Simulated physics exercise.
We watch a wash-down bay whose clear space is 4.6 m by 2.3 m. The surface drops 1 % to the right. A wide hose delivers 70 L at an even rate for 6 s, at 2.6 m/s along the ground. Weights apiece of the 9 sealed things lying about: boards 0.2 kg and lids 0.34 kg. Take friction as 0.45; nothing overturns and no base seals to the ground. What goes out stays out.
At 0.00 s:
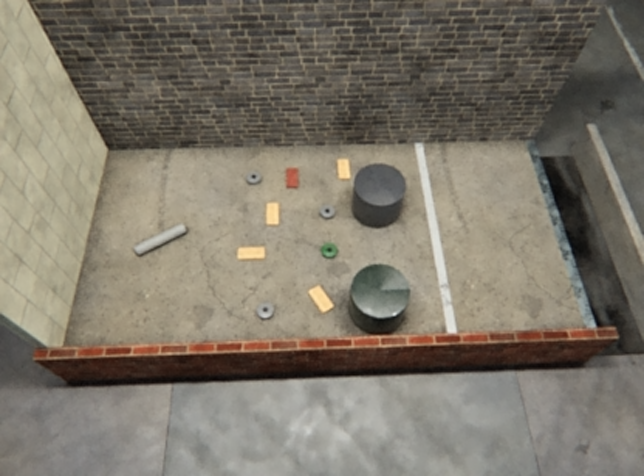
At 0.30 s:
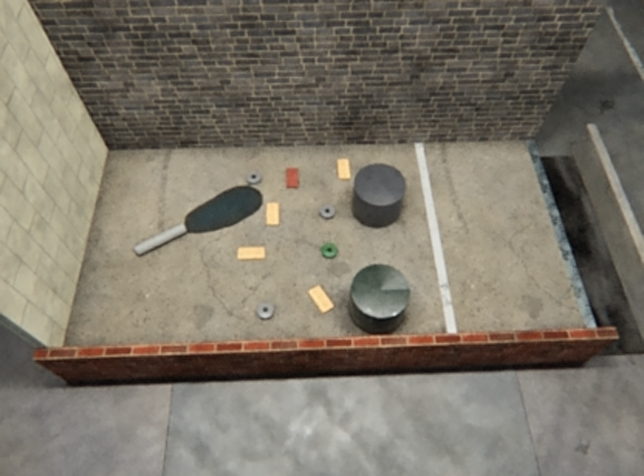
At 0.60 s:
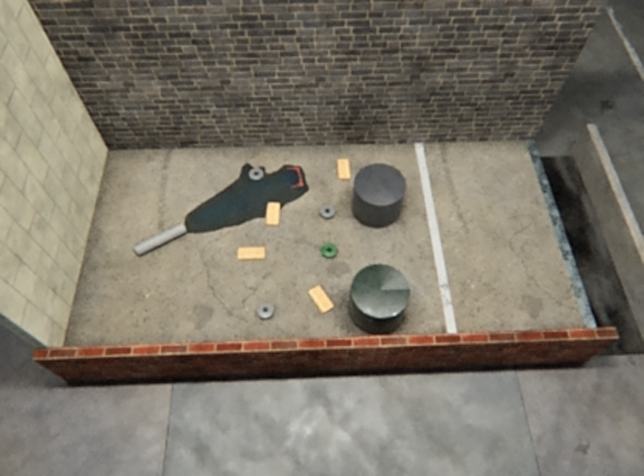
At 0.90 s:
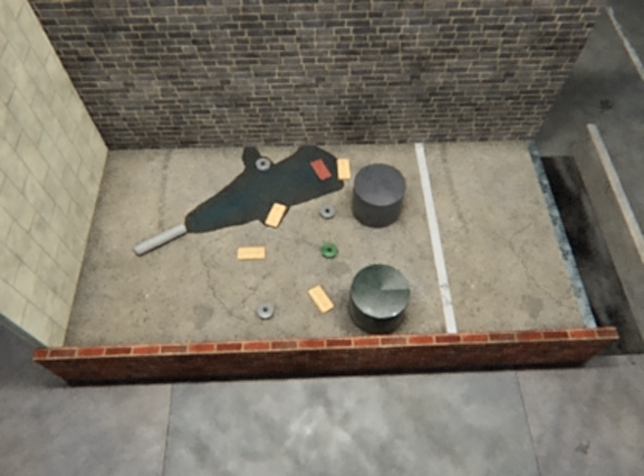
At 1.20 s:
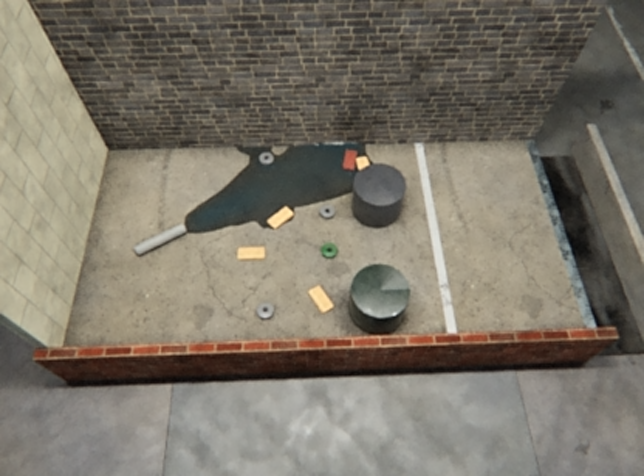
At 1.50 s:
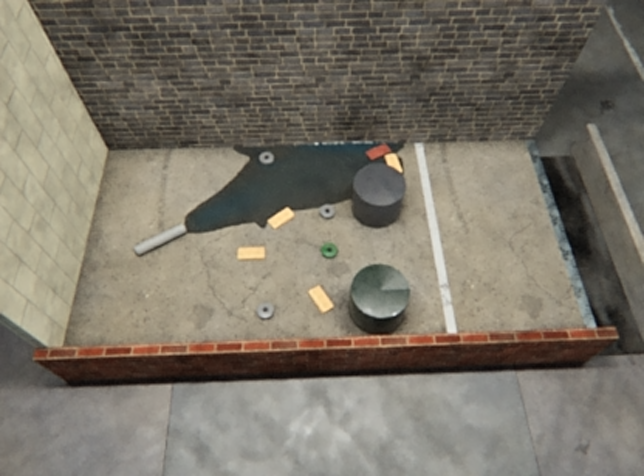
In a walled wash-down bay, dark water spread from a hose at the left toward the back wall, then carried the red board rightward to a yellow board behind the far drum.
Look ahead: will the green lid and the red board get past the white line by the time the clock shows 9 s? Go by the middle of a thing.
Green lid is held back; red board gets past.
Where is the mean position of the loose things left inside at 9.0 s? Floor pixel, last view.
Near (292, 241).
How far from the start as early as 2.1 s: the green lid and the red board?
About 0 and 150 cm.
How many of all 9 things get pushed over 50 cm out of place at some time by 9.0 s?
2 of them.
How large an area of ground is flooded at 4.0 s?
Roughly 3.0 m2.
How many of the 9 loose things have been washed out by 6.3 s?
I count 2.
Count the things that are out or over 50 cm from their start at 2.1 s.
2 of them.
After 2.1 s the green lid is near (329, 250), 0.0 m from its start, aground; the red board is near (447, 149), 1.7 m from its start, afloat; 2 of 9 are over the mark; 1 afloat.
After 4.0 s the green lid is near (329, 250), 0.0 m from its start, aground; the red board has gone out; 2 of 9 are over the mark; 0 afloat.
After 6.3 s the green lid is near (329, 250), 0.0 m from its start, aground; the red board has gone out; 2 of 9 are over the mark; 0 afloat.
After 9.0 s the green lid is near (329, 250), 0.0 m from its start, aground; the red board has gone out; 2 of 9 are over the mark; 0 afloat.
